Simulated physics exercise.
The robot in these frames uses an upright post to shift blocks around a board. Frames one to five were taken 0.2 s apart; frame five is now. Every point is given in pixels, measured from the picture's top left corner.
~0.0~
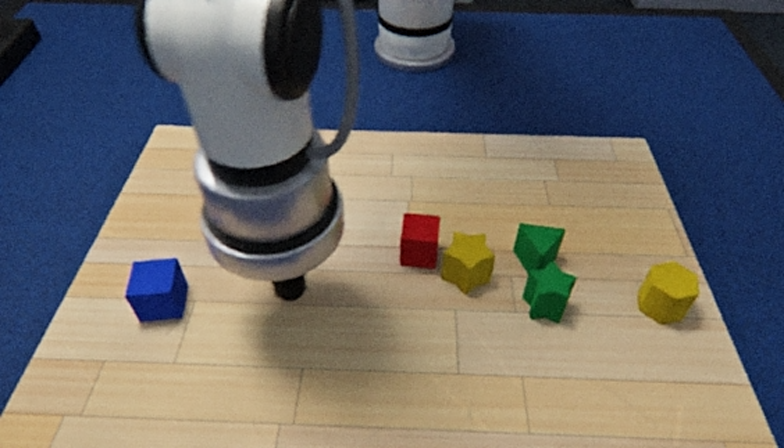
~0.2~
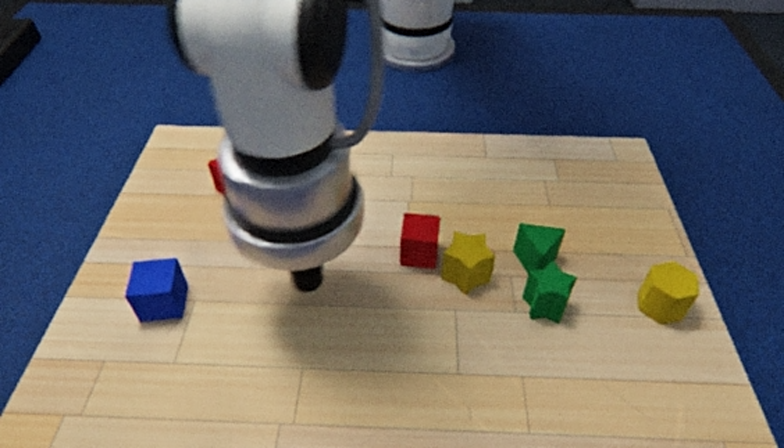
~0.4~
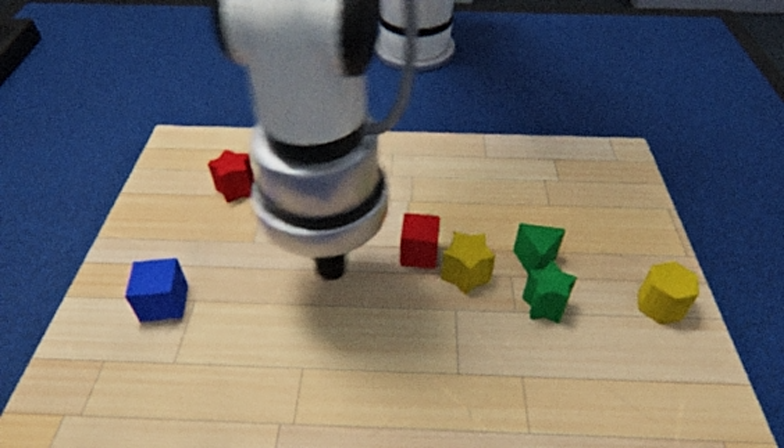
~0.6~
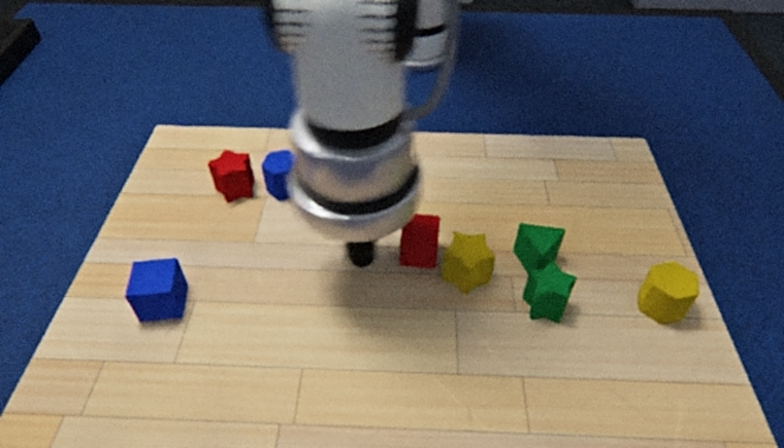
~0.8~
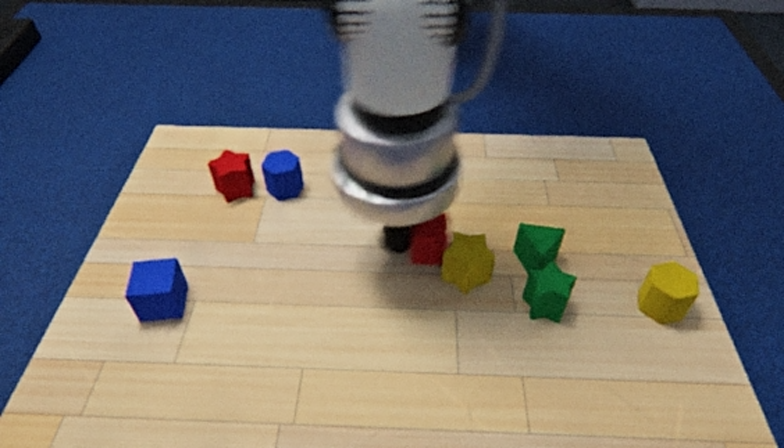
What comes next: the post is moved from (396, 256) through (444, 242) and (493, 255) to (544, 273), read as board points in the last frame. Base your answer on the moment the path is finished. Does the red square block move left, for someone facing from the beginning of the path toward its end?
I'd say yes.
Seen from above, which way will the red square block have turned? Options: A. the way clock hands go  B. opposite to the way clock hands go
B: Opposite to the way clock hands go.
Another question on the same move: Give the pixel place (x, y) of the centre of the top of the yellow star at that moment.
Around (498, 255).
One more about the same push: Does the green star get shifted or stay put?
By the last moment, the green star will still be in its place.
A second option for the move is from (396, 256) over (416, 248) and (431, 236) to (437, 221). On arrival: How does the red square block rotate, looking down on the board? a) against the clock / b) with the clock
I'll go with b - with the clock.
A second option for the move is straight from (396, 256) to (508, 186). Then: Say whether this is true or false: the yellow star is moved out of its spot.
The claim holds.
What follows on the original path. One third of the way, post (445, 230); red square block (481, 213); yellow star (486, 248), turned 60° clockwise.
Two thirds of the way, post (496, 243); red square block (522, 212), turned 55° anticlockwise; yellow star (493, 252), turned 85° clockwise; green three-sided block (552, 233), turned 45° clockwise.
At the end, post (548, 262); red square block (526, 211), turned 65° anticlockwise; yellow star (498, 255), turned 105° clockwise; green three-sided block (576, 235); green star in place.
